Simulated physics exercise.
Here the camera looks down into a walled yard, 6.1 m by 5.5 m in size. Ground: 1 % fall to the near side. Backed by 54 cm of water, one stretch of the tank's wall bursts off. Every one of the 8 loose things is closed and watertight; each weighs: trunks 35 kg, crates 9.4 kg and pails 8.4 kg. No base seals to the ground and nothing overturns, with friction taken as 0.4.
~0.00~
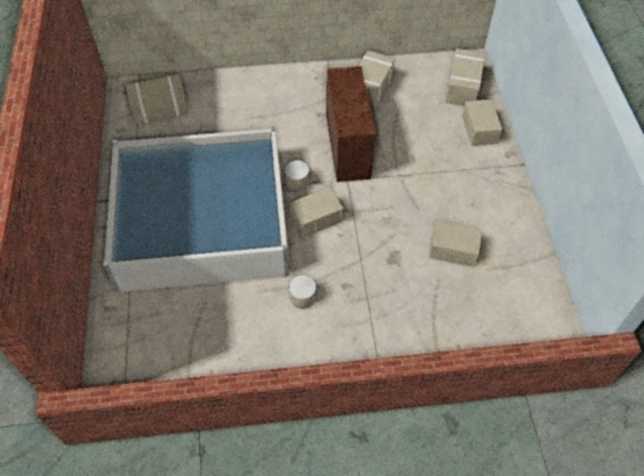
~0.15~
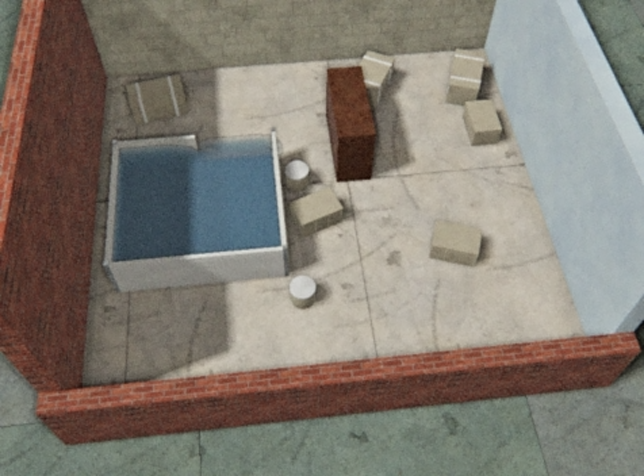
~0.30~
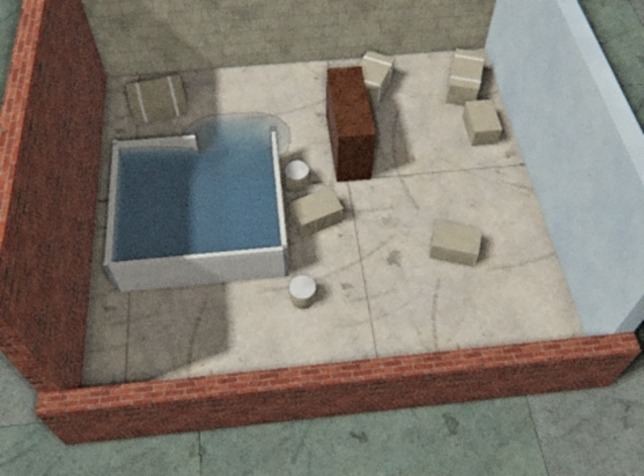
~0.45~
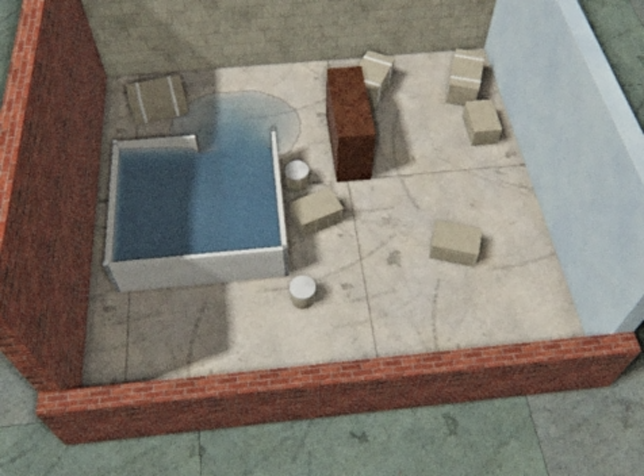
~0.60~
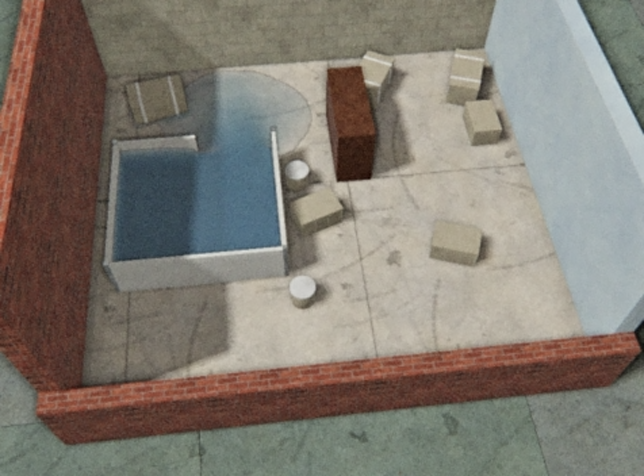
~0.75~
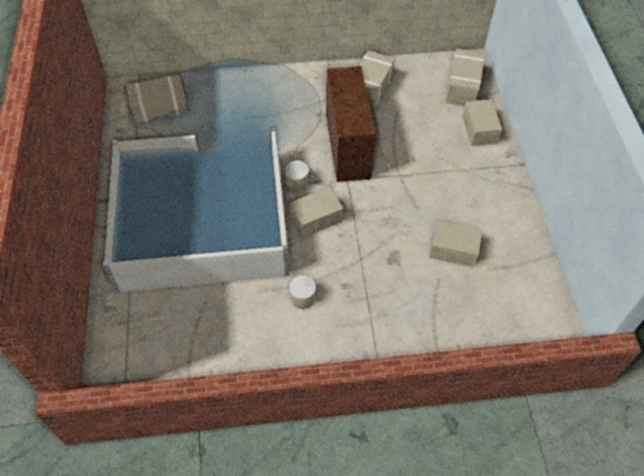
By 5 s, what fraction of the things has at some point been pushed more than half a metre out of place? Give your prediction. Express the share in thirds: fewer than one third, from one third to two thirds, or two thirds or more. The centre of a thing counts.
From one third to two thirds.
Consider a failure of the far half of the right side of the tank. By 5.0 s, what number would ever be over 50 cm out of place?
You'd get 3 in that case.
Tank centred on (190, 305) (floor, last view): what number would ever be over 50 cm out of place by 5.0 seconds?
The count would be 4.
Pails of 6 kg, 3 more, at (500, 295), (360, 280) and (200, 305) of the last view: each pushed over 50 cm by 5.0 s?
Respectively: Doesn't reach it; doesn't reach it; doesn't reach it.
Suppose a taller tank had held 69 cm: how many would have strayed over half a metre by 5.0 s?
Under that setup the answer is 5.
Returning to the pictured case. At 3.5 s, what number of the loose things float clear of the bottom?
I'd say 0 of them.
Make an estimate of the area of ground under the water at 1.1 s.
That flooded area is roughly 9.0 m2.
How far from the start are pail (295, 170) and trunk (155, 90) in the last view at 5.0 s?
0 cm and 80 cm.
After 1.1 s 0 of 8 are over 50 cm from their spots; 0 afloat.
After 2.2 s 0 of 8 are over 50 cm from their spots; 0 afloat.
After 3.5 s 3 of 8 are over 50 cm from their spots; 0 afloat.
After 5.0 s 4 of 8 are over 50 cm from their spots, and 4 have been at some point; 1 afloat.
